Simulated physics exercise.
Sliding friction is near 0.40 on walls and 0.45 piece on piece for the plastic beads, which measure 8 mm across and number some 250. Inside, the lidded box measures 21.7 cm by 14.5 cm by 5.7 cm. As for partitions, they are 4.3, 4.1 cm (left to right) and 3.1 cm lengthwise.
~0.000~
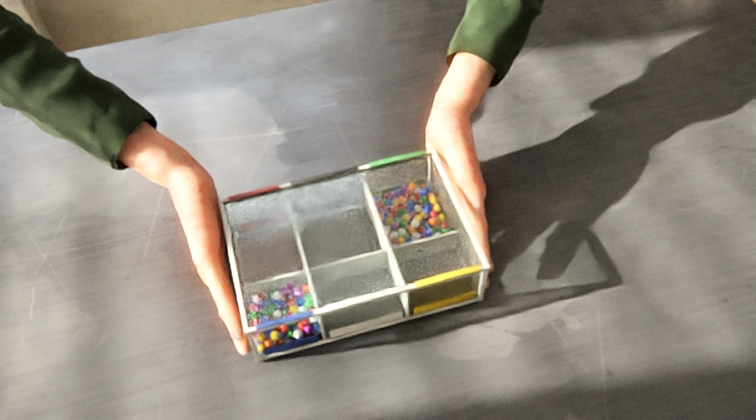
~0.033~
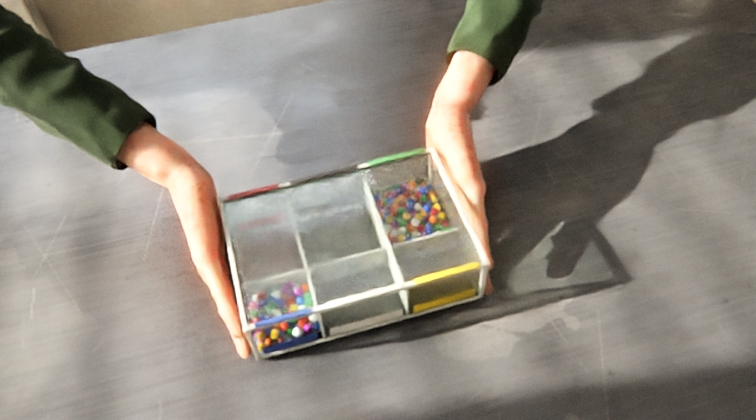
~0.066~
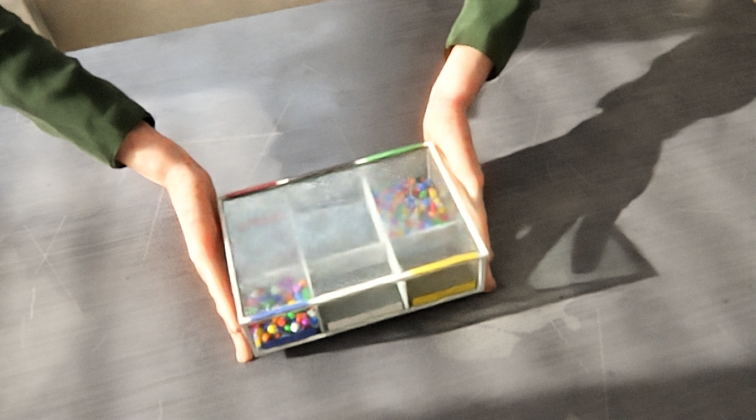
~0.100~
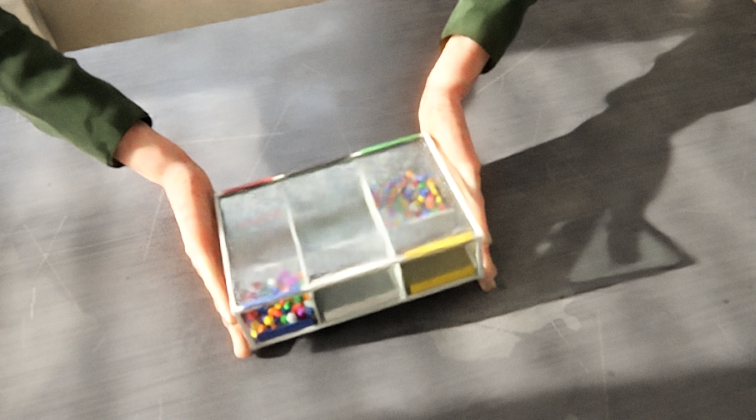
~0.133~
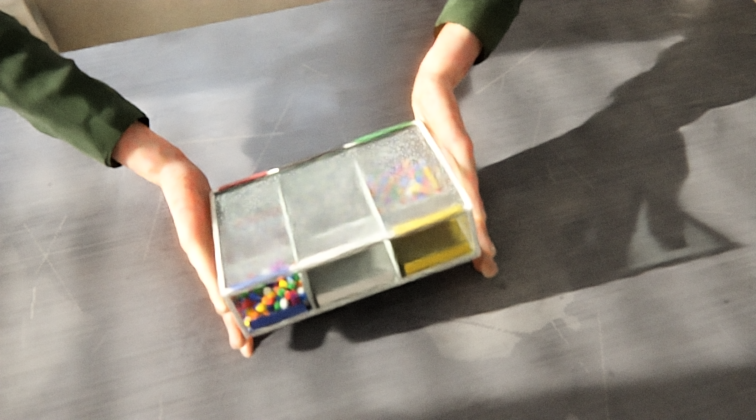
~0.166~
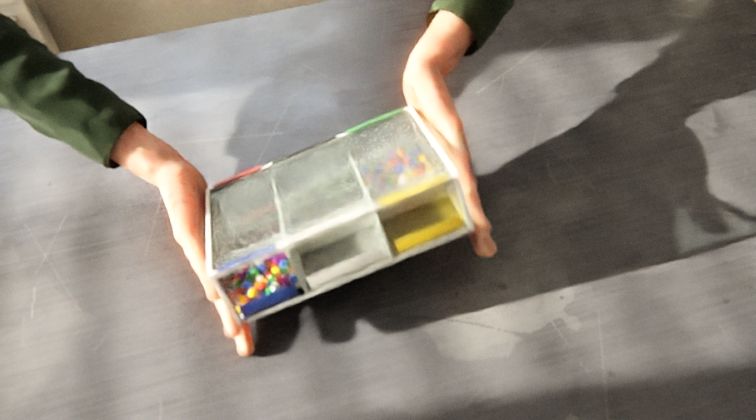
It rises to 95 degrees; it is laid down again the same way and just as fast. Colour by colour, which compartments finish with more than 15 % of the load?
Red: Yes, blue: No, green: Yes, yellow: No, white: No, black: No.
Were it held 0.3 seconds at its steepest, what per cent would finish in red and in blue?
You'd end up with red at 35 per cent and blue at 5 per cent.
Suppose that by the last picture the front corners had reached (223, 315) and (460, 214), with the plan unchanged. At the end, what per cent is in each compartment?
Result - red: 20 %; blue: 25 %; green: 45 %; yellow: 0 %; white: 0 %; black: 10 %.
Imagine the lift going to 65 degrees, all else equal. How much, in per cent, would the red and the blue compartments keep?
In per cent, red 10 and blue 30.
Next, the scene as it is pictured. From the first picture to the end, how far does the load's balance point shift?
Measured shift: Some 4.0 cm.
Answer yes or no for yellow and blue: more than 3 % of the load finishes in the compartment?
So yellow is a miss and blue is a pass.
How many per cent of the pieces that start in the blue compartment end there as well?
20 %.
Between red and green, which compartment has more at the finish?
Go with green, that one ends with more.
Then, at 0.58 s, tilt 93 degrees; red 15 %, blue 25 %, green 55 %, black 5 %.
Then, at 0.85 s, tilt 38 degrees; red 35 %, blue 10 %, green 55 %, black 5 %.
Then, at 1.23 s, tilt 0 degrees; red 35 %, blue 10 %, green 55 %, black 5 %.
In the end, at 1.7 s, red 35 %, blue 10 %, green 55 %, yellow 0 %, white 0 %, black 5 %.
